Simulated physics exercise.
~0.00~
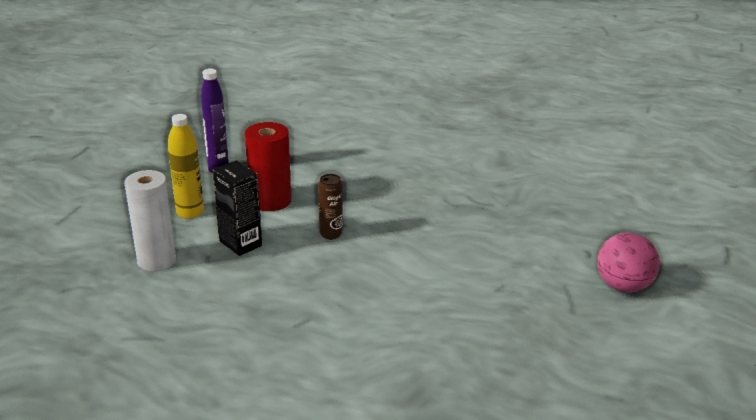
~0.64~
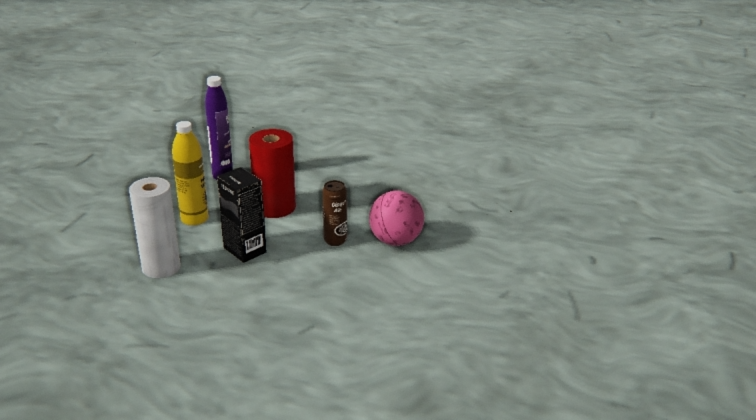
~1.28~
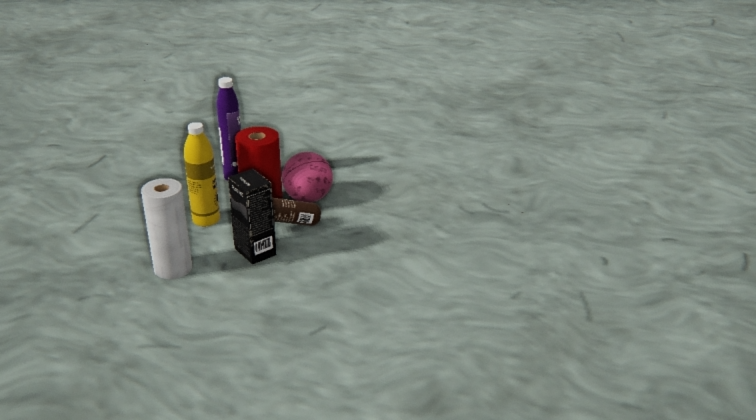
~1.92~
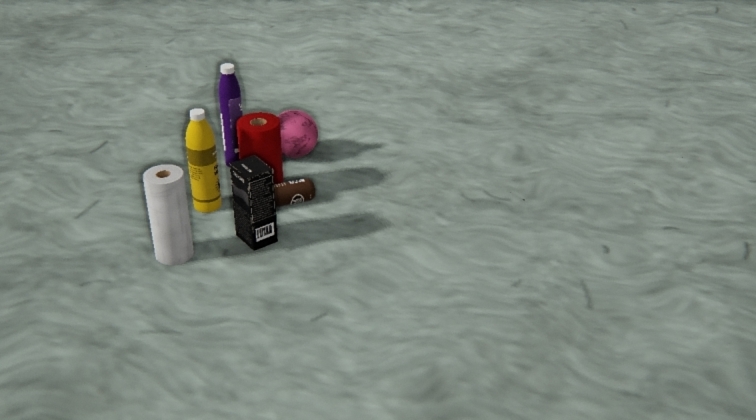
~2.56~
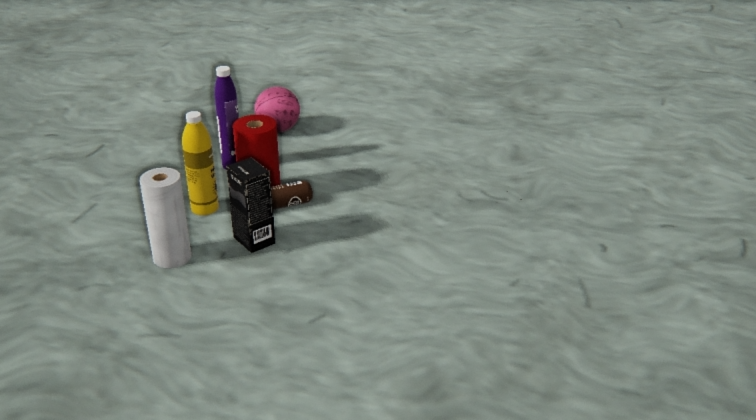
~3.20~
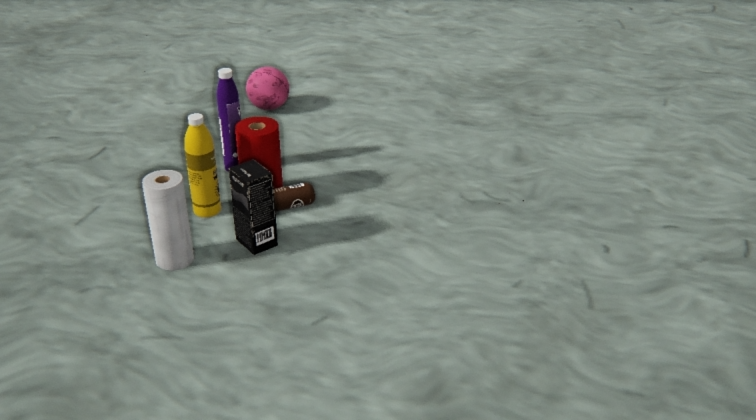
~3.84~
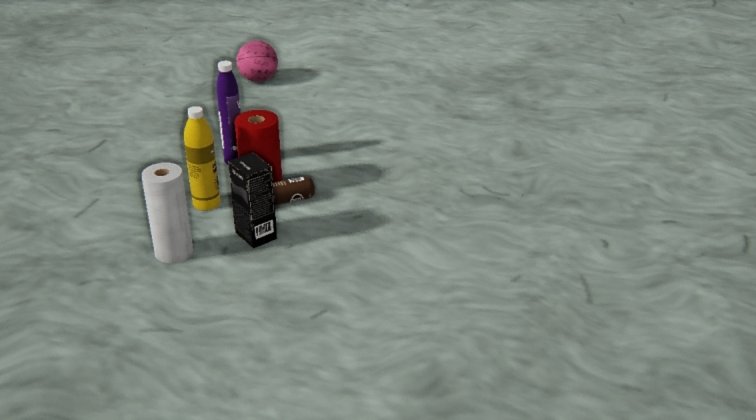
The clip opens on a pink ball at the right of a pale, streaky grey-green floor, with a cluster of upright things at the left, including a white roll, a yellow bottle, a purple bottle, a black carton, a red roll and a small brown can. The ball rolls left and reaches the can, which is knocked onto its side beside the carton. The ball carries on to the red roll, which shifts slightly left but stays upright. It then veers away, rolling up and back past the purple bottle. At the end, the ball is beyond the group, and only the brown can lies toppled.
